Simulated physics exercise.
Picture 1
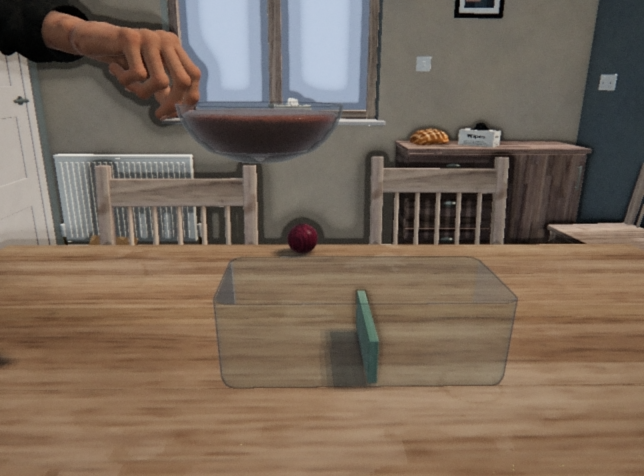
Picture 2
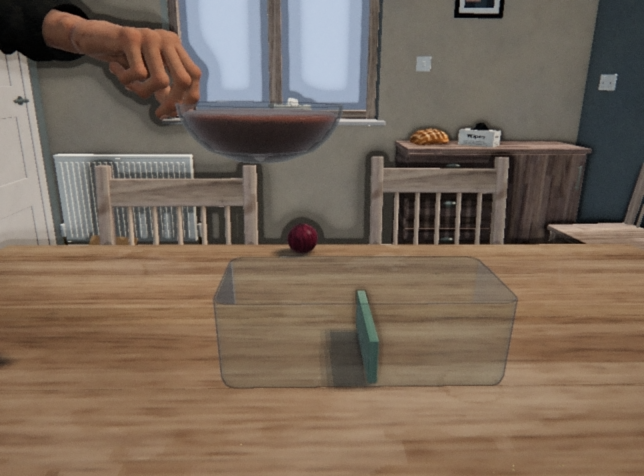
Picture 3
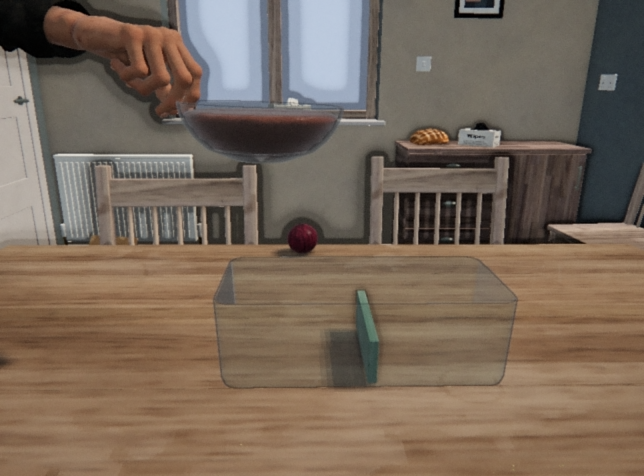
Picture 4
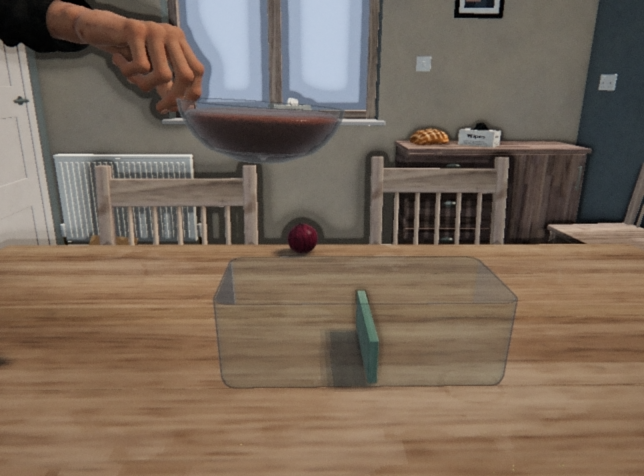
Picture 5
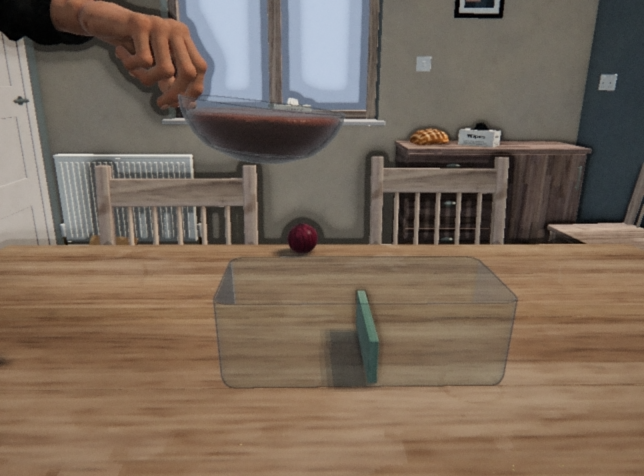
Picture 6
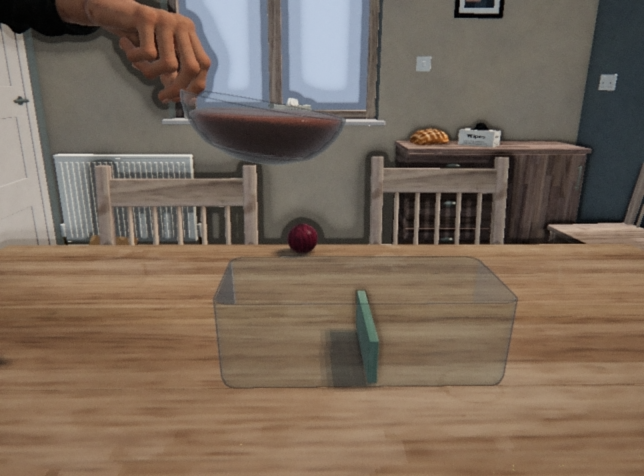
A hand held a clear glass bowl of dark reddish tea above a wooden table, keeping it level at first, then slowly tilted it slightly down to the right over a clear basin with a low green wall.
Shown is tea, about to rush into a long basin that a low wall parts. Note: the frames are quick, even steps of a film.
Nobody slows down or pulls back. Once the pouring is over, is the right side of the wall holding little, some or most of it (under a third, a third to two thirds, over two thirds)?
It holds most.
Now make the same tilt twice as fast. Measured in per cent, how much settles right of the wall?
70 per cent or thereabouts.
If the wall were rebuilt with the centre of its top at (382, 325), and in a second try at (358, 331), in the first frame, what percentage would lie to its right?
It works out to around 65 per cent for the first and around 75 per cent for the second.
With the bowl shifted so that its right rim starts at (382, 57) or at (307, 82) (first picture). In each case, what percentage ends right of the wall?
The first gives 95 %, the second 55 %.
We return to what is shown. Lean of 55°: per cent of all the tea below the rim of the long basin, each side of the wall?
Left part: Around 5 %. Right part: Around 25 %.
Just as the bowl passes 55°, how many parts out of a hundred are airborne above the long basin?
It's close to 40 per cent.
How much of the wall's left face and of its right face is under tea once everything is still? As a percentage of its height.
Close to 10 for the left and 50 for the right.
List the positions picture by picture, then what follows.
It leans 0°; its right rim is at (342, 107); the tea meets the walls at (185, 112) and (338, 113); the long basin's rim runs from (223, 280) to (496, 279); the wall's top is at (367, 314), in the first frame.
It leans 0°; its right rim is at (342, 107); the tea meets the walls at (185, 112) and (338, 114), in the second frame.
It leans 2°; its right rim is at (342, 109); the tea meets the walls at (186, 111) and (338, 116), in the third frame.
It leans 4°; its right rim is at (343, 112); the tea meets the walls at (187, 110) and (339, 117), in the fourth frame.
It leans 6°; its right rim is at (344, 116); the tea meets the walls at (189, 111) and (341, 117), in the fifth frame.
It leans 10°; its right rim is at (344, 121); the tea meets the walls at (191, 111) and (343, 117), in the sixth frame.
A moment on, the bowl is tipped part way and 32 per cent is still to pour, 3 is left of the wall and 24 right of it.
Next, the bowl is tipped on its side and 1 per cent is still to pour, 12 is left of the wall and 81 right of it.
Then the bowl is tipped on its side and 0 per cent is still to pour, 17 is left of the wall and 81 right of it.
Later the bowl is tipped on its side and 0 per cent is still to pour, 17 is left of the wall and 81 right of it.
At rest 17 per cent lies left of the wall, 81 right of it and 2 outside.
